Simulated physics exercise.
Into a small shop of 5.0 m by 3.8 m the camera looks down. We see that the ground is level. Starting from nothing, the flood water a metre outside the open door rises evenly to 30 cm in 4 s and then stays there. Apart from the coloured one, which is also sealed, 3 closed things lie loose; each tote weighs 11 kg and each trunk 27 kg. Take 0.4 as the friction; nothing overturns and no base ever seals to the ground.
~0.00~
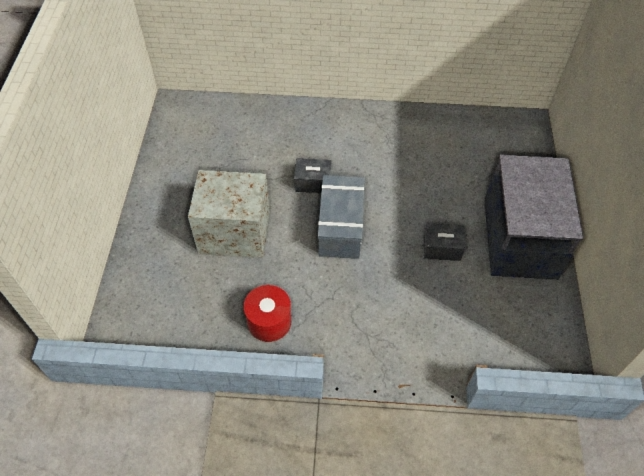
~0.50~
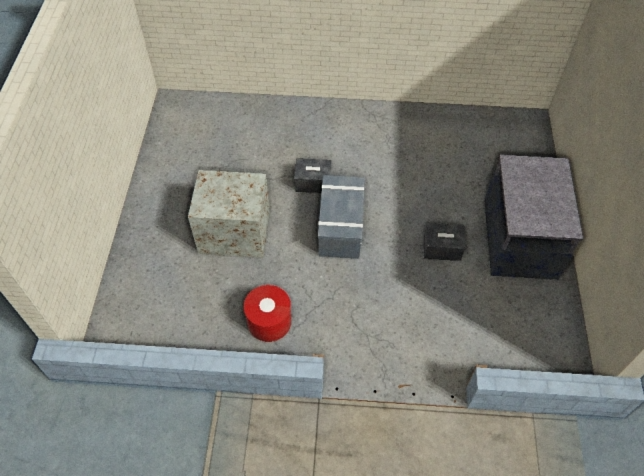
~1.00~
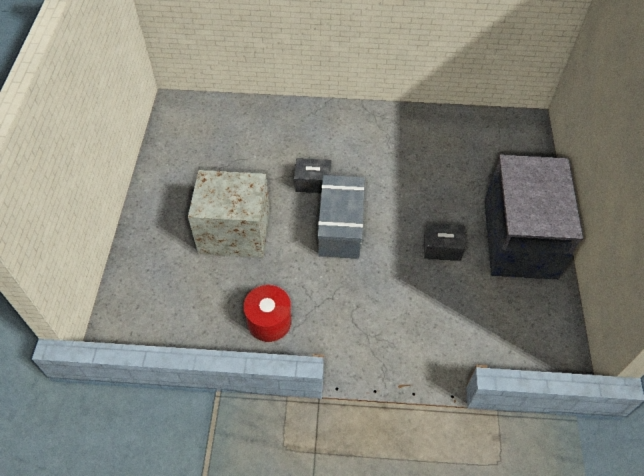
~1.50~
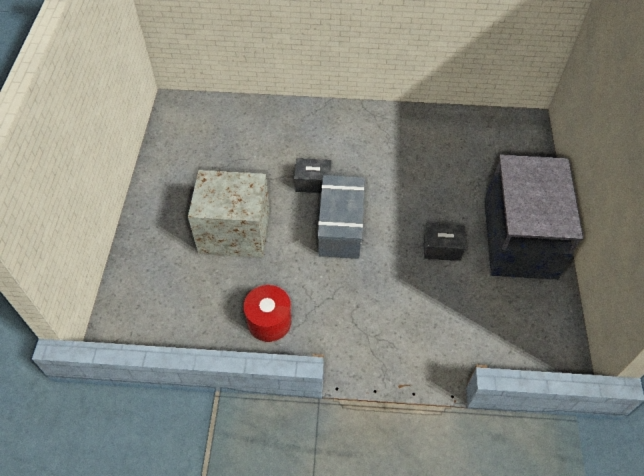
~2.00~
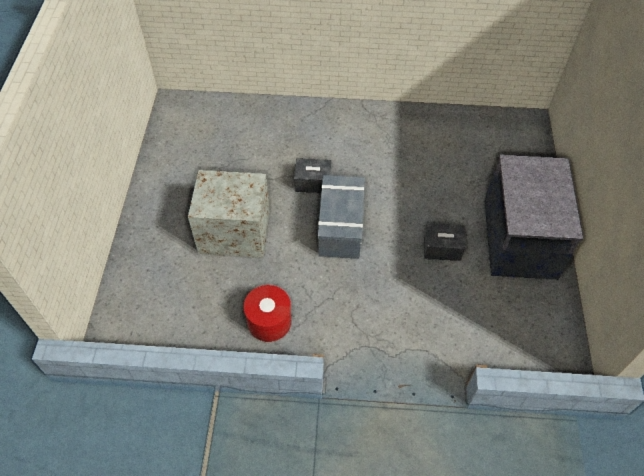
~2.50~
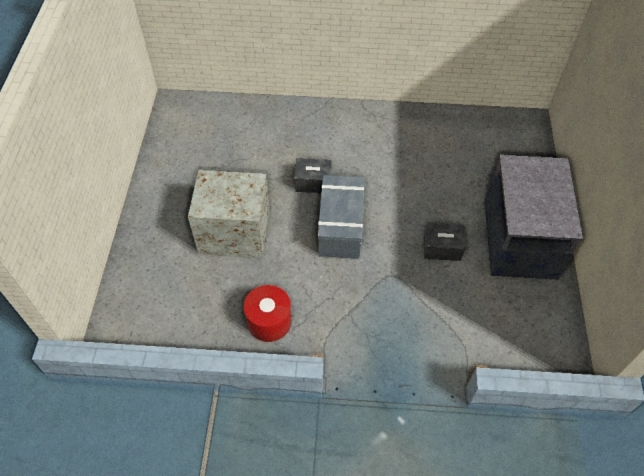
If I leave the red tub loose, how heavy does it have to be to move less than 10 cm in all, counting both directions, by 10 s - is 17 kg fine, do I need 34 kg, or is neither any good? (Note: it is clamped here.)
17 kg is fine.
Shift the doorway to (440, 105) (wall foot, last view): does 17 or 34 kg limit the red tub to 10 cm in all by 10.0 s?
In that case both options fail.
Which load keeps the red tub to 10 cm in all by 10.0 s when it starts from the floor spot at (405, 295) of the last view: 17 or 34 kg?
Here both come up short.
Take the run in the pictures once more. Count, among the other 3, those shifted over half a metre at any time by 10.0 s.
3.
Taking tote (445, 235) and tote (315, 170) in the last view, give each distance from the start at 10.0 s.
In turn: 140 cm, 200 cm.
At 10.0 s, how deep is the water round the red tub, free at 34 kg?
Depth: Approx. 6 cm.
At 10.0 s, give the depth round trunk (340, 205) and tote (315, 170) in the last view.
Around 13 cm and 11 cm.
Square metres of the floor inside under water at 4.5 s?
Some 8.5 m2 of it.
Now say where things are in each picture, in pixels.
The red tub at (267, 305), on the bottom; 0.0 m2 under water; 0 of 4 have shifted, in the first frame.
The red tub at (267, 305) rests on the ground; water covers 0.0 m2; 0 of 4 have shifted, in the second frame.
The red tub at (267, 305), on the bottom; water covers 0.0 m2; 0 of 4 have shifted, in the third frame.
The red tub at (267, 305), on the bottom; 0.0 m2 under water; 0 of 4 have shifted, in the fourth frame.
The red tub at (267, 305) rests on the ground; water covers 0.3 m2; 0 of 4 have shifted, in the fifth frame.
The red tub at (267, 305), on the bottom; water covers 1.1 m2; 0 of 4 have shifted, in the sixth frame.
After 3.5 s the red tub would be 0 cm from its start with 17 kg and 0 cm from its start with 34 kg; 0 cm of water round it then.
After 4.5 s the red tub would be 0 cm from its start with 17 kg and 0 cm from its start with 34 kg; 1 cm of water round it then.
After 7.0 s the red tub would be 0 cm from its start with 17 kg and 0 cm from its start with 34 kg; 2 cm of water round it then.
After 10.0 s the red tub would be 0 cm from its start with 17 kg and 0 cm from its start with 34 kg; 6 cm of water round it then.
